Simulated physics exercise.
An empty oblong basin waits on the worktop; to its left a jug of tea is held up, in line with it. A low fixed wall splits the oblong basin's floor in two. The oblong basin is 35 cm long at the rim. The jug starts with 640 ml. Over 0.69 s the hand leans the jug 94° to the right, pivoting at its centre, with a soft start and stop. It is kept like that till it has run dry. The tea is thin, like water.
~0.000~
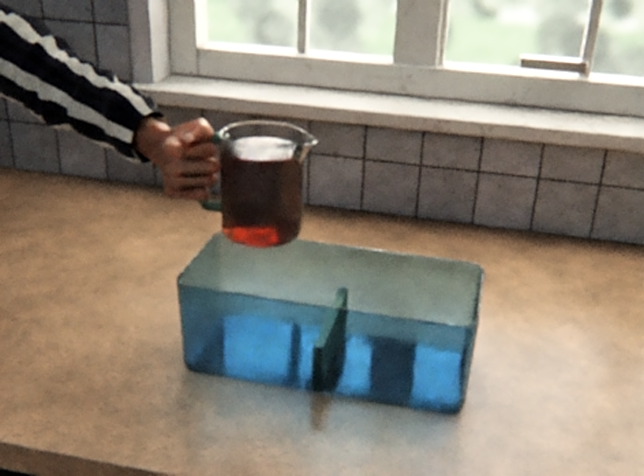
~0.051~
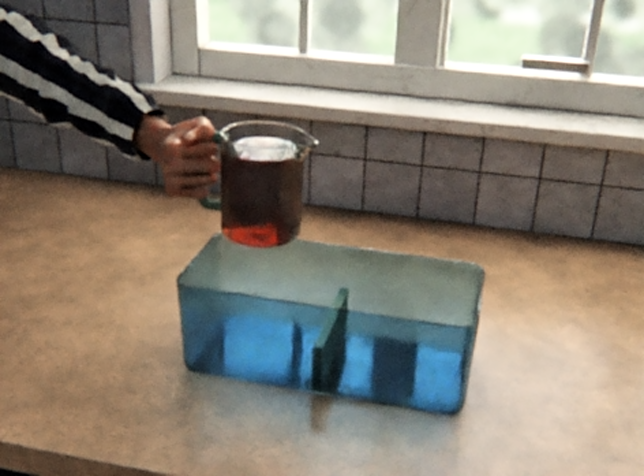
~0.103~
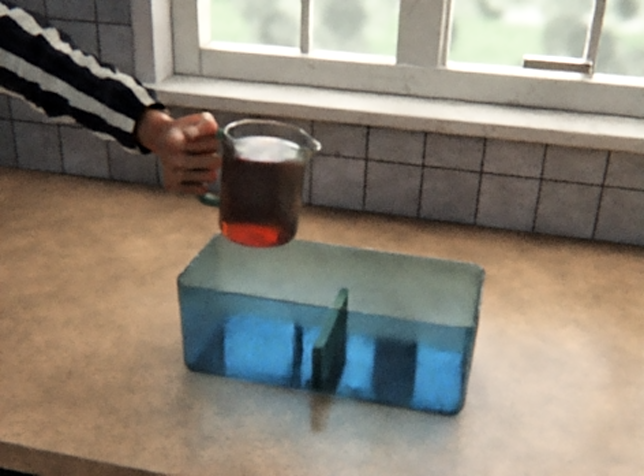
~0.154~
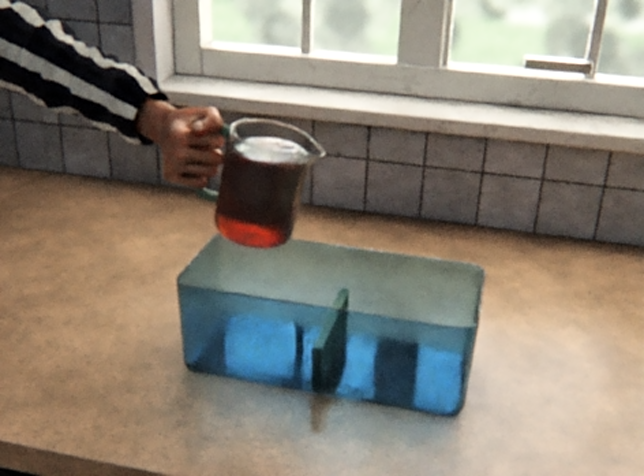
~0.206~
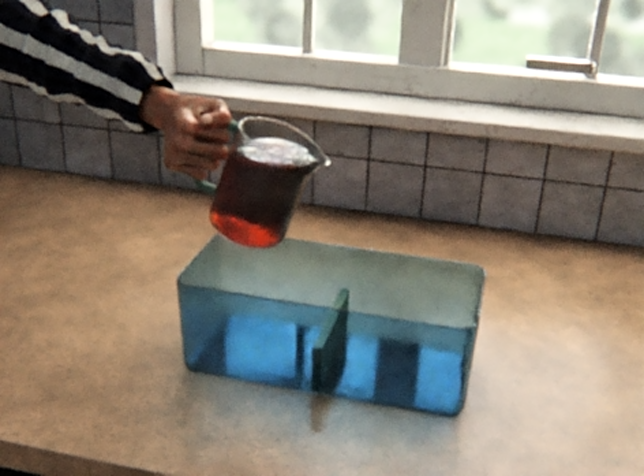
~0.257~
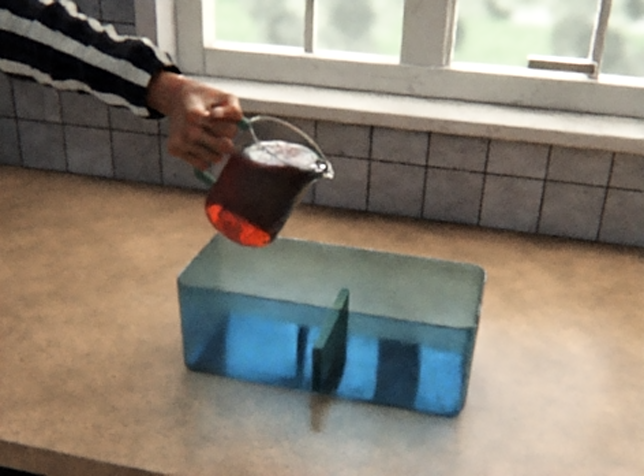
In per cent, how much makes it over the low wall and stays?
The far part has some 95 per cent.
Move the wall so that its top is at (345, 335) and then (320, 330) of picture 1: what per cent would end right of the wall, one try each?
First 90, then 95 per cent.
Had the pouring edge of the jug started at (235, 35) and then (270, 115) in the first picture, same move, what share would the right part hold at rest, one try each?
First 5, then 35 per cent.
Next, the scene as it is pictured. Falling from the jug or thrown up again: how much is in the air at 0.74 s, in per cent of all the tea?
Near 14 in a hundred.
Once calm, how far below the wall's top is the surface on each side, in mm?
Left about 60 mm, right about 36 mm.
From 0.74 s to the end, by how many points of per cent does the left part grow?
About 3 per cent.
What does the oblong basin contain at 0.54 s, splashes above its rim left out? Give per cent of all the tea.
About 12 per cent.
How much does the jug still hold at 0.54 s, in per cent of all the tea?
Near 72 in a hundred.
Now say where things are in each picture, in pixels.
The first picture shows tilt 0°; pouring edge (316, 142); surface from (226, 144) to (303, 153); the oblong basin's rim runs from (197, 256) to (481, 296); the wall's top is at (332, 316).
The second picture shows tilt 1°; pouring edge (317, 143); surface from (227, 144) to (303, 153).
The third picture shows tilt 5°; pouring edge (320, 147); surface from (230, 143) to (306, 155).
The fourth picture shows tilt 11°; pouring edge (324, 154); surface from (233, 145) to (310, 156).
The fifth picture shows tilt 19°; pouring edge (329, 163); surface from (231, 158) to (318, 160).
The sixth picture shows tilt 29°; pouring edge (333, 175); surface from (227, 165) to (326, 164).
By 0.54 s the tilt is 83° and 72 per cent is still to pour, 0 is left of the wall and 12 right of it.
By 0.74 s the tilt is 94° and 32 per cent is still to pour, 1 is left of the wall and 53 right of it.
By 0.96 s the tilt is 94° and 12 per cent is still to pour, 1 is left of the wall and 82 right of it.
By 1.19 s the tilt is 94° and 5 per cent is still to pour, 2 is left of the wall and 92 right of it.
At rest 3 per cent lies left of the wall, 95 right of it and 0 outside.
